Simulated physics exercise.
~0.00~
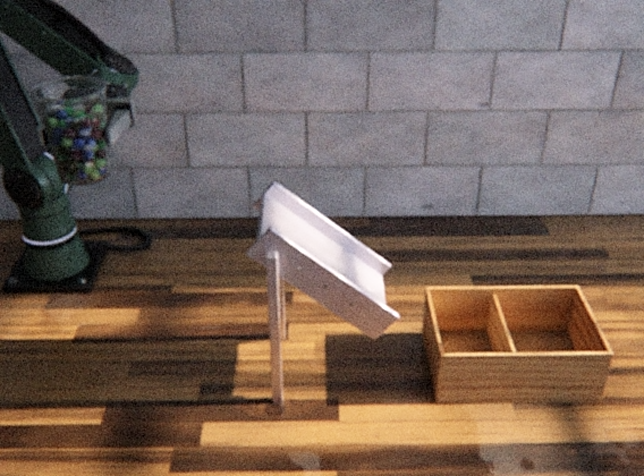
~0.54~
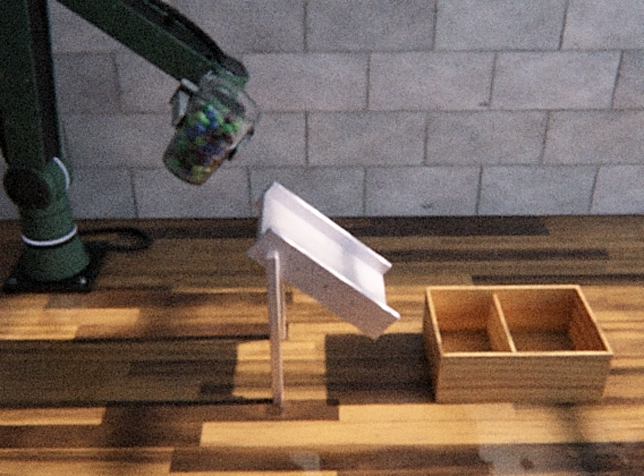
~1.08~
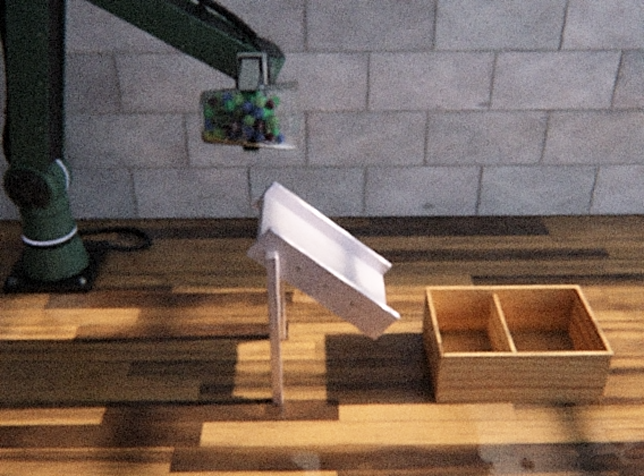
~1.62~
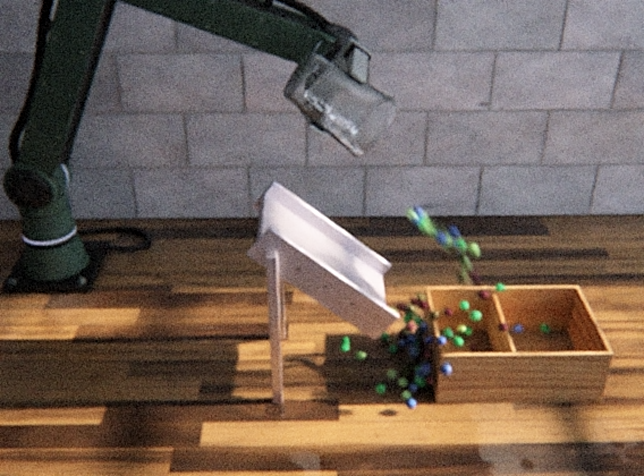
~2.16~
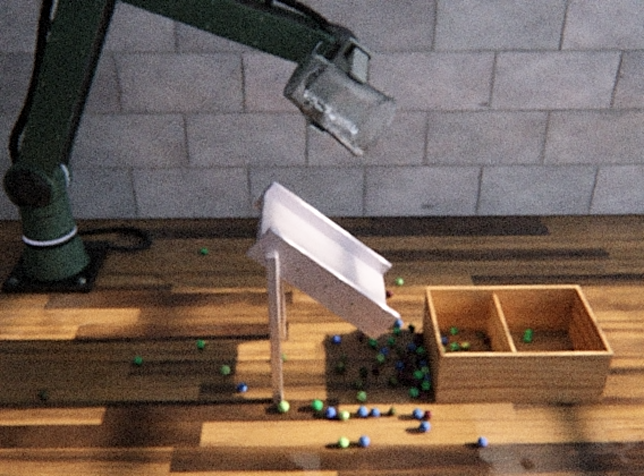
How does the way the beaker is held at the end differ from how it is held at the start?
At the start the arm holds the beaker upright, and by the end it holds it tipped over, upside down, with its mouth pointing down to the right.
